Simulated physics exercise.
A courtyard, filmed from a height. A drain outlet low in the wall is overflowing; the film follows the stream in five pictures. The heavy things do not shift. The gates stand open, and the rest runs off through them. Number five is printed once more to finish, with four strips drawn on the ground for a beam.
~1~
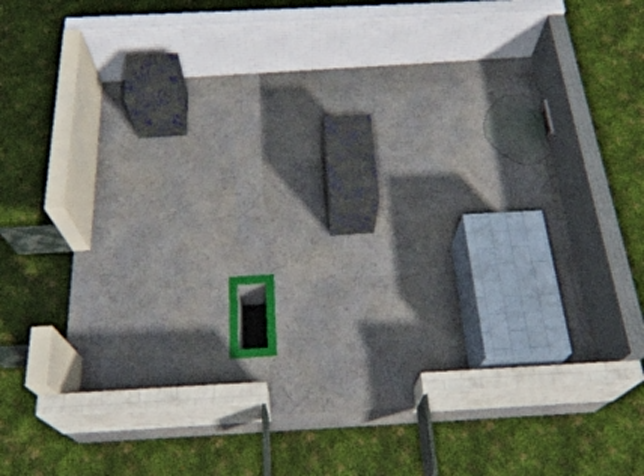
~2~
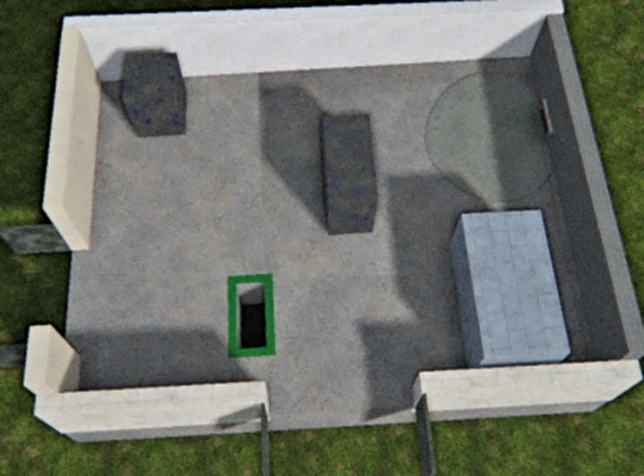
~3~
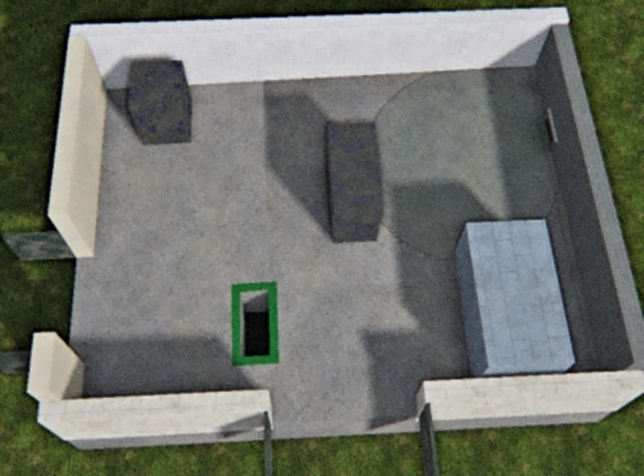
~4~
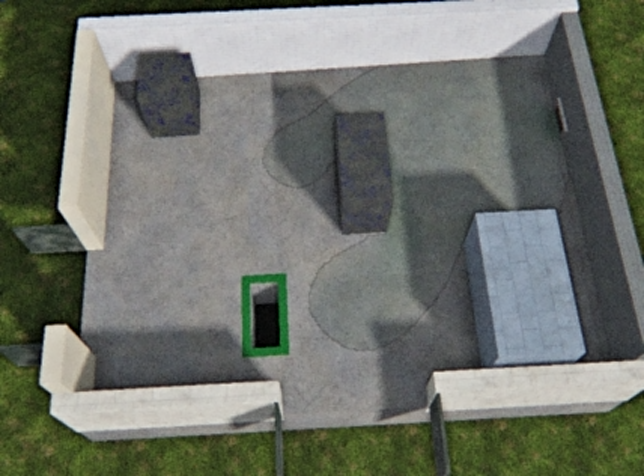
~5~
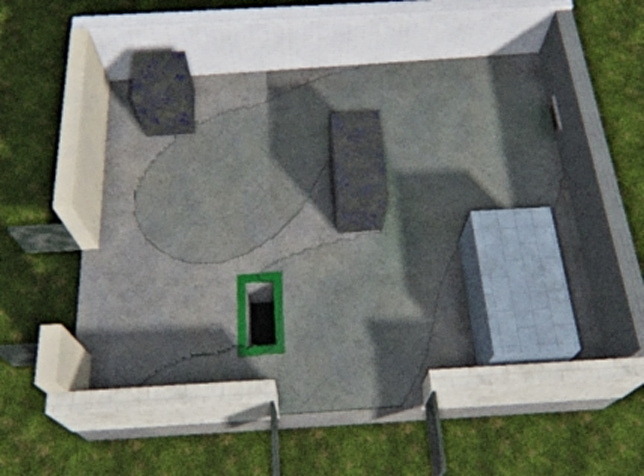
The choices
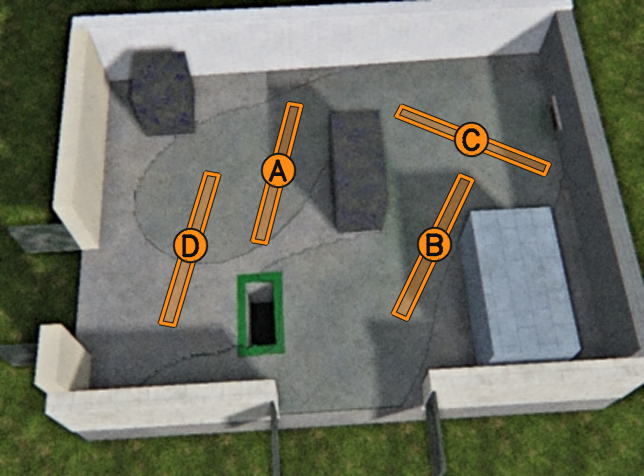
A thin sheet of water spreads across the grey floor of a roofless walled yard set in grass, seen from high above. A green-framed pit sits lower left of centre, with dark blocks upper left and centre, a pale blue block at right, and open gates left and below. From the upper right, the water widens, rounds the central block and reaches the pit as the view shifts slightly.
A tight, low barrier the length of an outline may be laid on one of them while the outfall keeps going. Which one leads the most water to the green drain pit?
I would pick spot A.
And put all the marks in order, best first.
A, D, B, C.
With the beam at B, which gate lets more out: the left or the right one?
More leaves on the left.
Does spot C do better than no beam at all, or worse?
Worse.
In orange, A from (259, 241) to (295, 104); B from (400, 316) to (466, 177); C from (399, 111) to (546, 169); D from (167, 324) to (212, 174).
If A is chosen, about 44 % of the stream goes into the green drain pit, about 55 % out by the gates.
If B is chosen, about 12 % of the stream goes into the green drain pit, about 87 % out by the gates.
If C is chosen, about 3 % of the stream goes into the green drain pit, about 96 % out by the gates.
If D is chosen, about 20 % of the stream goes into the green drain pit, about 80 % out by the gates.
